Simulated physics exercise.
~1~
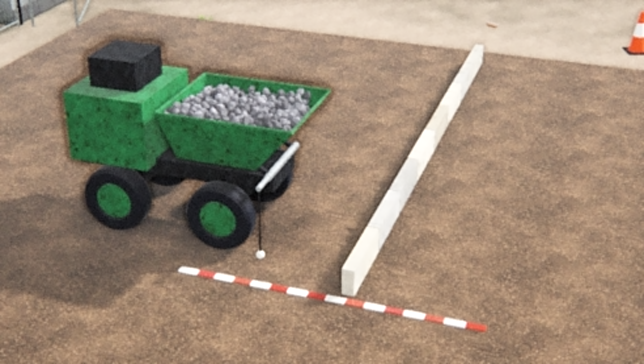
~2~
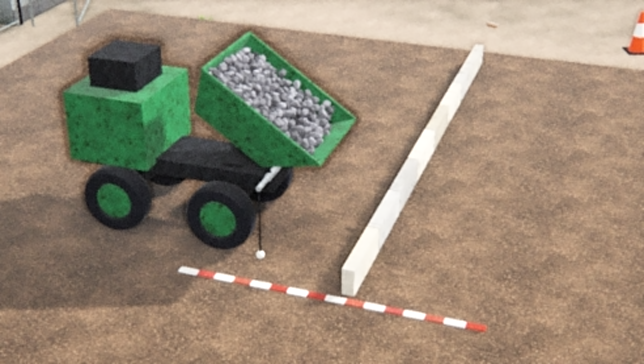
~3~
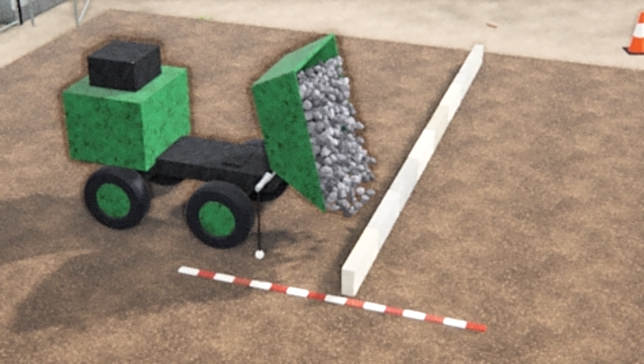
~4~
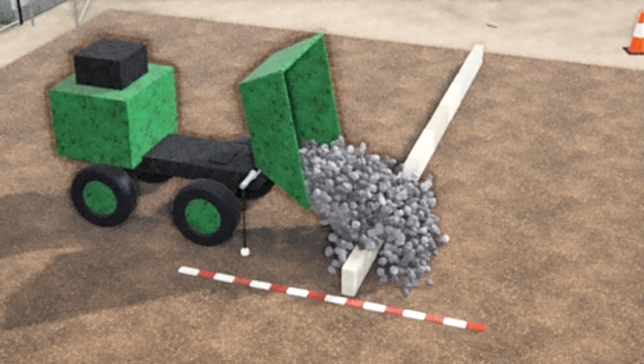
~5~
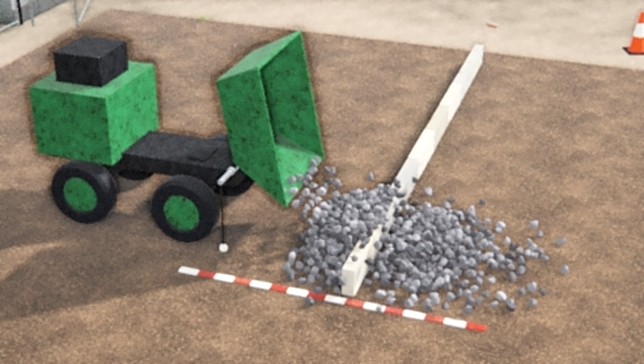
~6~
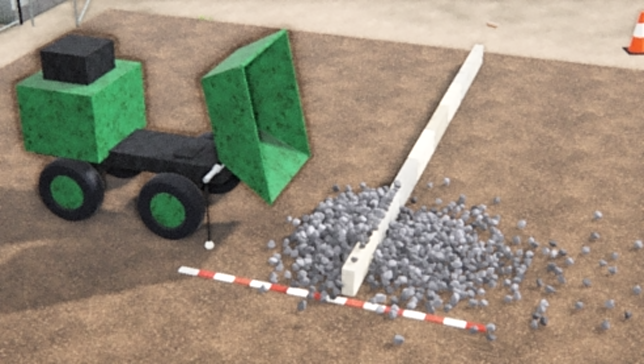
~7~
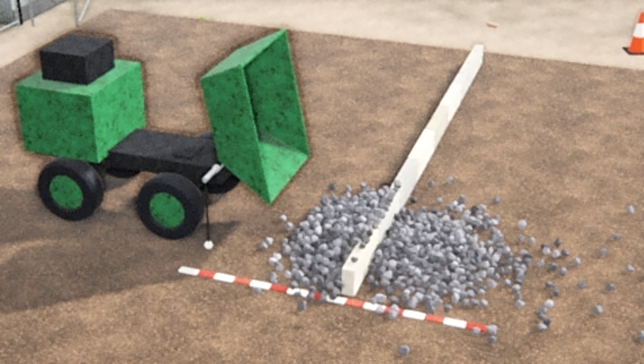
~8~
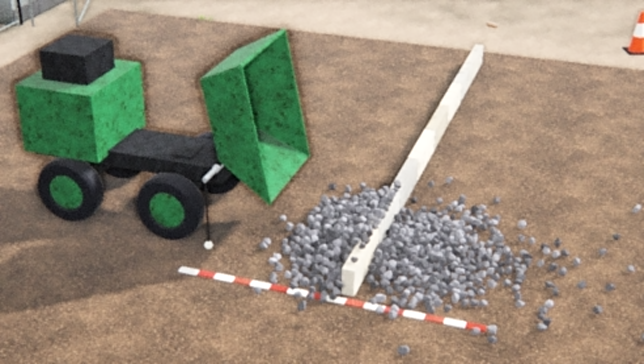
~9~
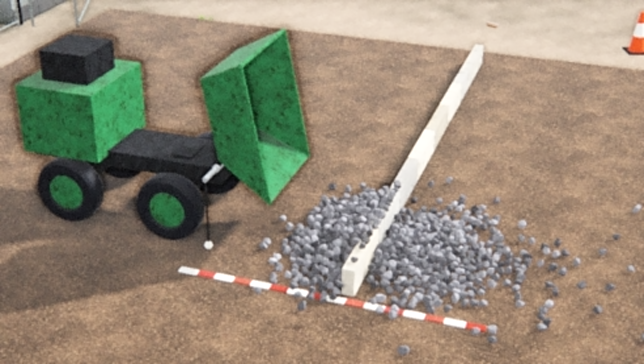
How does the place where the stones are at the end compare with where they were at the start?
At the start the stones were piled in the dumper's green skip, but by the end they lay on the ground further right and lower in view, scattered on both sides of the pale kerb.
